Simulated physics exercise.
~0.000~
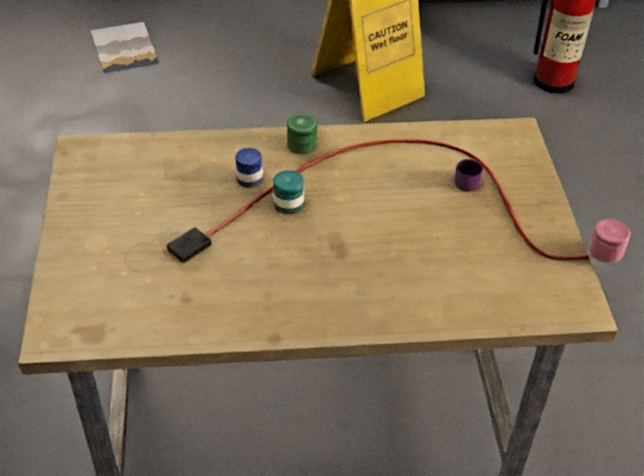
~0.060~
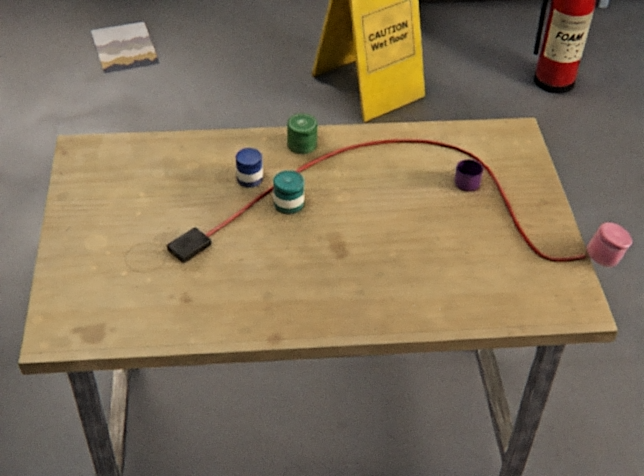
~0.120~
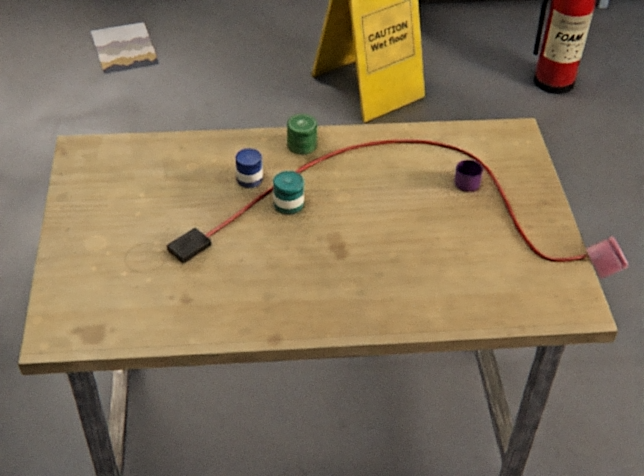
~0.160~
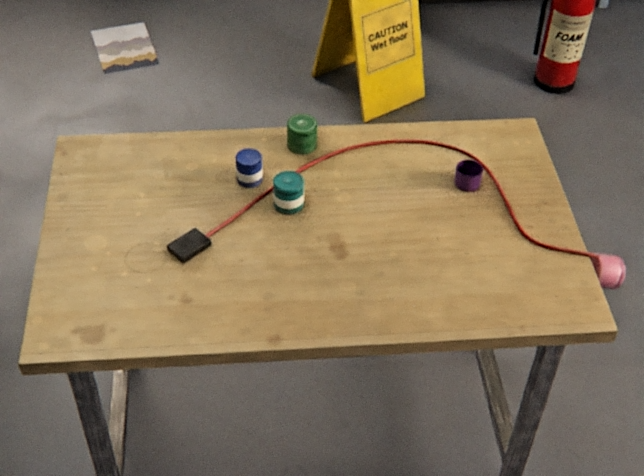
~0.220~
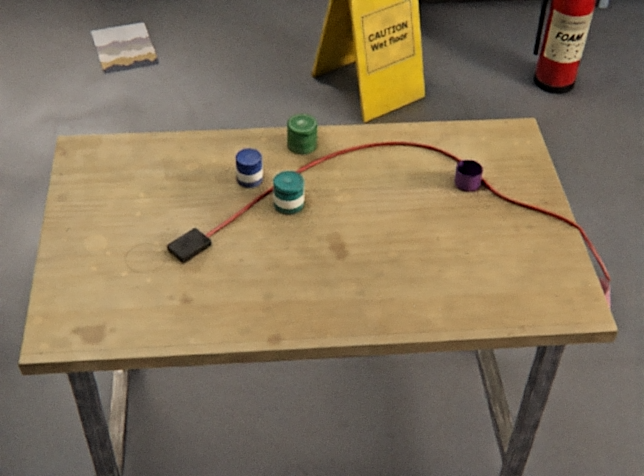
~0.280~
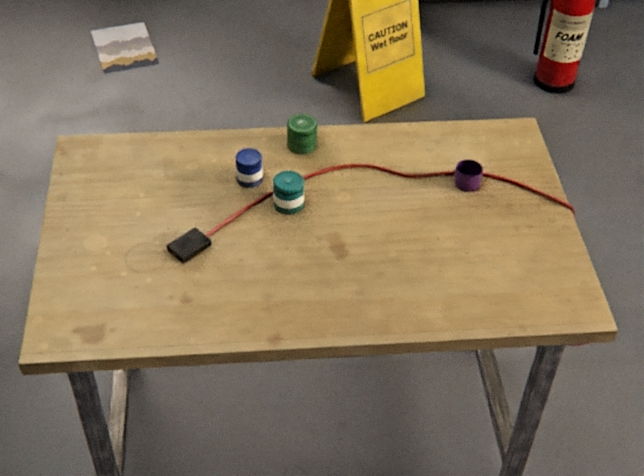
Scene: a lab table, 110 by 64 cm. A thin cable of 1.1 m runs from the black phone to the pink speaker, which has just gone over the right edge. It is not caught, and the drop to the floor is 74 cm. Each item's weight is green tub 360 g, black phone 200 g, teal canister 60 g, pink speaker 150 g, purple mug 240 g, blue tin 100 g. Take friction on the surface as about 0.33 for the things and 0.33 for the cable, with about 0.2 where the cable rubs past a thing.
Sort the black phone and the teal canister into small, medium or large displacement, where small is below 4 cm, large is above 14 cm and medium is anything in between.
Black phone: Large; teal canister: Large.
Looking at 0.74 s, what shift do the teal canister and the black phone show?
Teal canister roughly 20 cm, black phone roughly 15 cm.
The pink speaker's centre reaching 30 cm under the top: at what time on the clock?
The clock reads 0.32 s at that moment.
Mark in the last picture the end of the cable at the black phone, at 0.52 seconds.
(242, 227), give or take.
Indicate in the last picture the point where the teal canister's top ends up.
Somewhere around (329, 248) is where it ends up.
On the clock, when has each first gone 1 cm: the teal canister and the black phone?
Approx. times - teal canister: 0.34 s, black phone: 0.36 s.
By 0.5 s, the cable's tail end at (242, 227); teal canister 17 cm off its start, black phone 8 cm off its start, pink speaker over the edge.
By 0.7 s, the cable's tail end at (284, 217); teal canister 21 cm off its start, black phone 17 cm off its start, pink speaker over the edge.
By 1.0 s, the cable's tail end at (329, 207); black phone 26 cm off its start at (310, 207), teal canister 21 cm off its start at (329, 248), pink speaker over the edge.
By 1.2 s, the cable's tail end at (371, 196); black phone 36 cm off its start, teal canister 21 cm off its start, pink speaker over the edge.
By 2.4 s, the cable's tail end at (374, 196); black phone 37 cm off its start at (357, 196), teal canister 21 cm off its start at (329, 248), pink speaker over the edge, purple mug 3 cm off its start at (472, 176).
